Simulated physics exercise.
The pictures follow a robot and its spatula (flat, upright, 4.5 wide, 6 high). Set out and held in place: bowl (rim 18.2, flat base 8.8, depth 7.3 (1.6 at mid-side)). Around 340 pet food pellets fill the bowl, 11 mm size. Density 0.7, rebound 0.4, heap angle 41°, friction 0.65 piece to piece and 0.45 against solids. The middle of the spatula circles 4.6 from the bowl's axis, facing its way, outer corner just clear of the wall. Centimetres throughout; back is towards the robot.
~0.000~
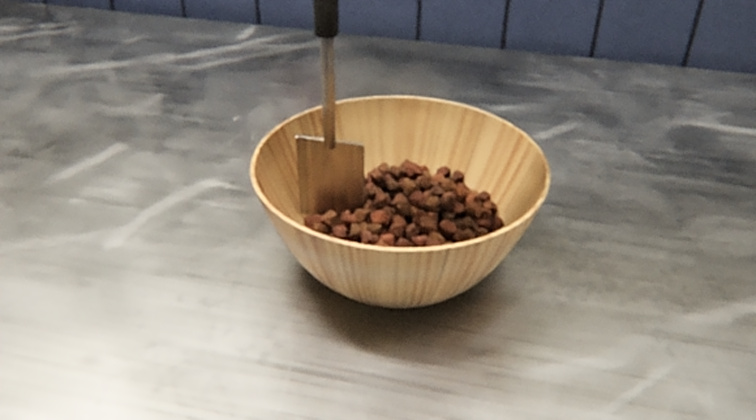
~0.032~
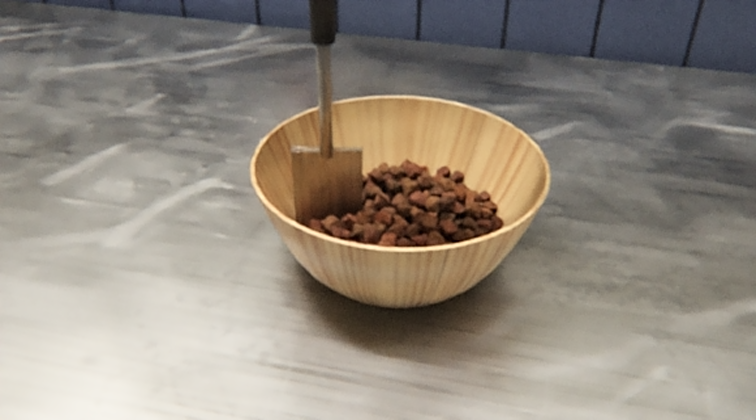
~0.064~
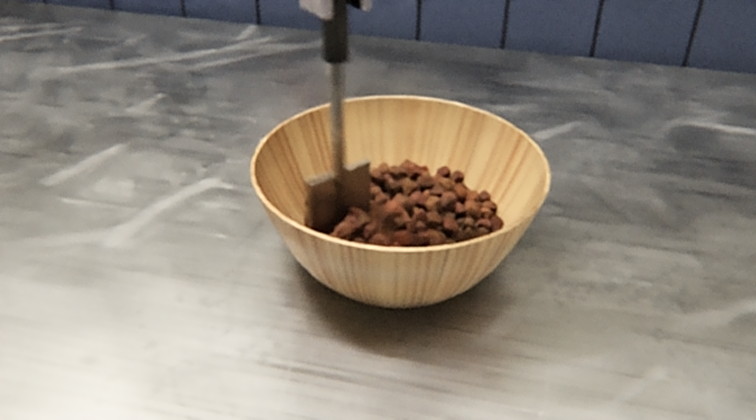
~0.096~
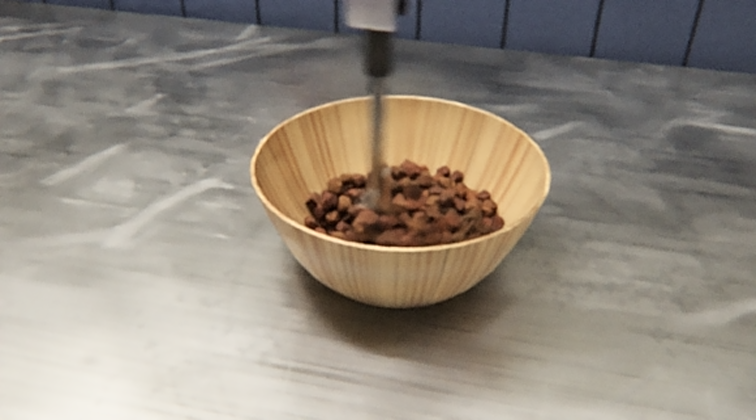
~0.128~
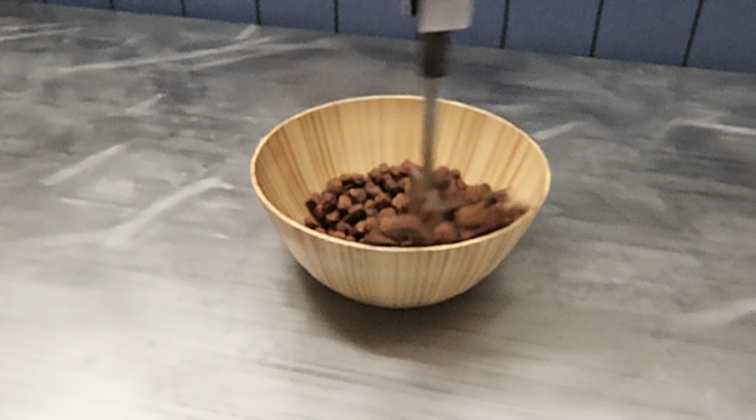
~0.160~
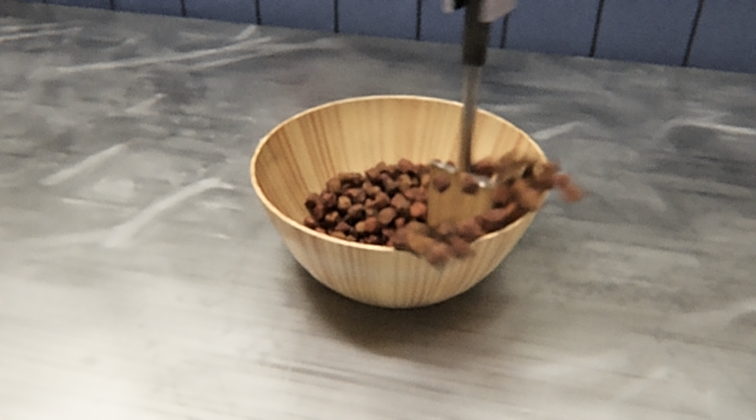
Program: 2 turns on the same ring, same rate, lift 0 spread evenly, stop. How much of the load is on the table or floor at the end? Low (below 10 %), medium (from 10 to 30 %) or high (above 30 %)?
On the table or floor the share is high, above 30 %.
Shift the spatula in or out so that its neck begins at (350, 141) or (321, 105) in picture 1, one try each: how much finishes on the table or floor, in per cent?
About 30 and 30 per cent.
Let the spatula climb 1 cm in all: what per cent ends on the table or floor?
Some 30 per cent.
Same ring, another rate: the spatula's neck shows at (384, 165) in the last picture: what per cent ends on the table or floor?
About 25 per cent.
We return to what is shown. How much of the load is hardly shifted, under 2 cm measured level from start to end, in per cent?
Some 5 per cent.
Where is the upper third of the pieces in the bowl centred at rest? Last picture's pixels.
Around (344, 260).
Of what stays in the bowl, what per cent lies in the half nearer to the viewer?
Some 70 per cent.
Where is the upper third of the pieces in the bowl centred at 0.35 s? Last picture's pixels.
Near (298, 194).
By 0.35 s, 13° round, highest piece 12 above the table; 277 in the bowl, 27 on the table or floor, 41 in flight or on the tool.
By 0.55 s, 229° round, highest piece 11 above the table; 217 in the bowl, 96 on the table or floor, 32 in flight or on the tool.
By 0.85 s, 0° round, highest piece 7 above the table; 185 in the bowl, 159 on the table or floor, 1 in flight or on the tool.
By 1.55 s, 0° round, highest piece 6 above the table; 185 in the bowl, 160 on the table or floor.
Final count, 185 in the bowl, 160 on the table or floor. That is 46 % on the table or floor.
